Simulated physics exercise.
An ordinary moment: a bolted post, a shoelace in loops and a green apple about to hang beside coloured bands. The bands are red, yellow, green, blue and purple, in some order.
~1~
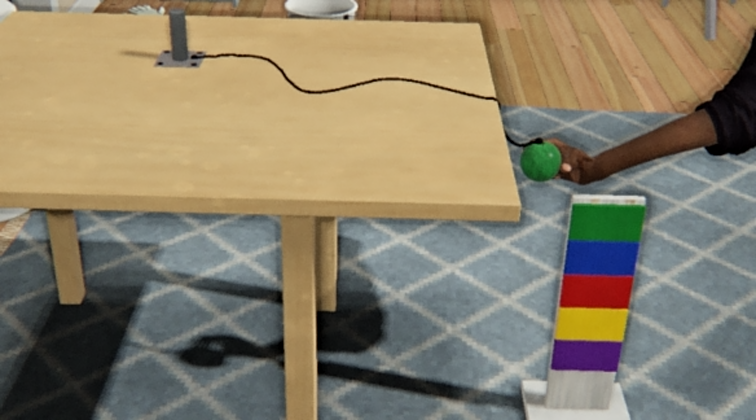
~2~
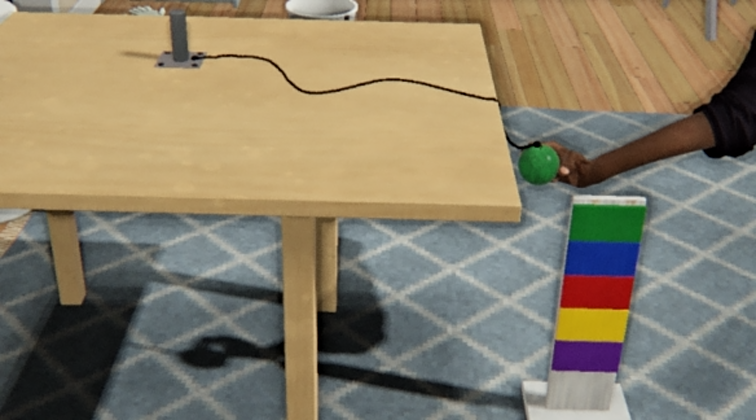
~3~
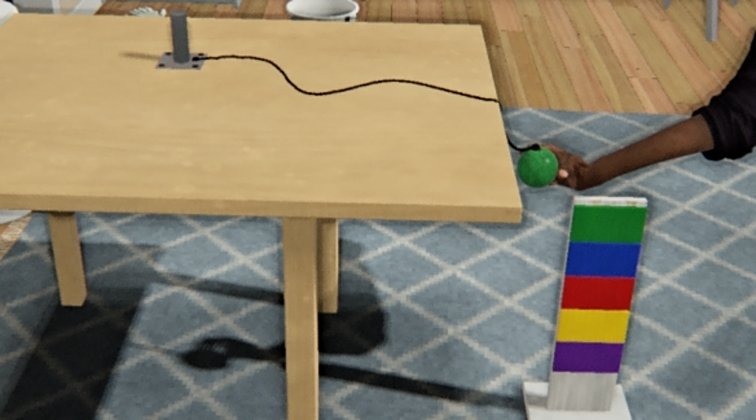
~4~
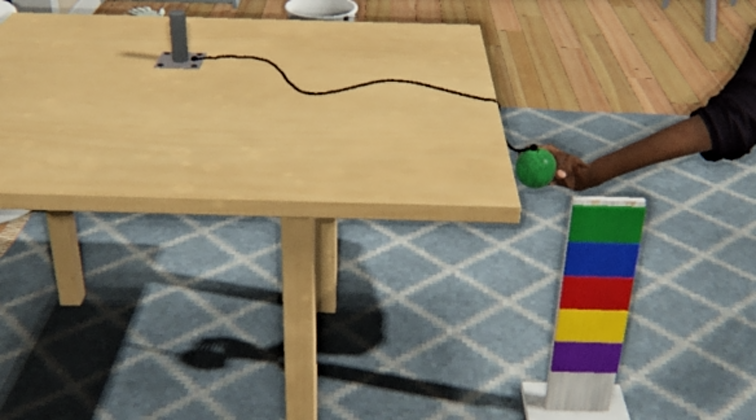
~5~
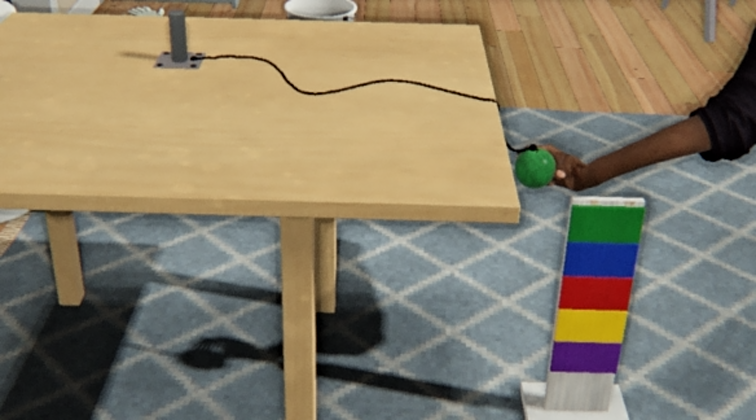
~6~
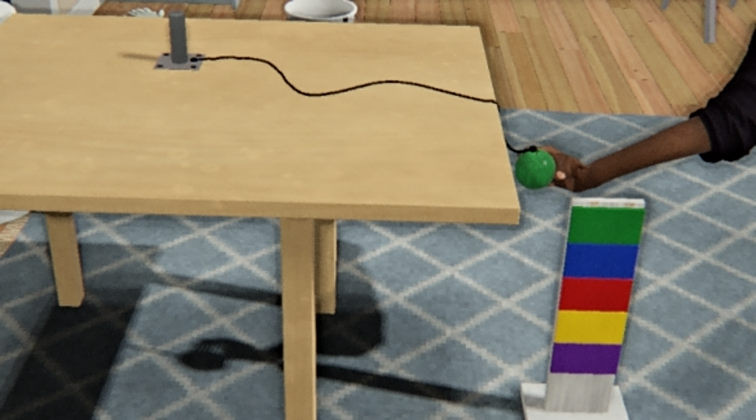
A hand holds a green ball on a dark cord beside a table, barely moving.
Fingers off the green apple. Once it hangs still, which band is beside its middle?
The shoelace holds its middle at blue.
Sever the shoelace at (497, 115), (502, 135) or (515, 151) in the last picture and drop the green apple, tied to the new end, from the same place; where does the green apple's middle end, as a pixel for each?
Near (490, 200), (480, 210) and (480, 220).
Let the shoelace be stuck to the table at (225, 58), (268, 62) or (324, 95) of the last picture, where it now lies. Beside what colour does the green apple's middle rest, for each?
It would be blue; blue; green.
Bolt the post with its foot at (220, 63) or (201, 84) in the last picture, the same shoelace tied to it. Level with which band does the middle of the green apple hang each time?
Taking them in turn: Red; red.
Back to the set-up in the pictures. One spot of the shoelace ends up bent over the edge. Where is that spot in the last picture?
That spot is around (431, 88).
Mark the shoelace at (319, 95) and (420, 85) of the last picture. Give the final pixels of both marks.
Near (375, 81) and (485, 93).
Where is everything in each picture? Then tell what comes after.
The first picture shows green apple (540, 162); green (607, 224); blue (602, 259); red (596, 293); yellow (591, 326); purple (587, 357).
The second picture shows green apple (538, 165); shoelace through (233, 56) (283, 73) (332, 91) (409, 81) (480, 98).
The third picture shows green apple (537, 167).
The fourth picture shows green apple (535, 168); shoelace through (233, 56) (283, 73) (332, 92) (408, 82) (480, 99).
The fifth picture shows green apple (535, 168).
The sixth picture shows green apple (535, 169); shoelace through (232, 57) (282, 74) (331, 93) (408, 83) (479, 100).
Soon after, apple near (452, 232); level with blue.
After that, apple near (502, 246); level with blue.
In the end, apple near (487, 247); level with blue. At blue.
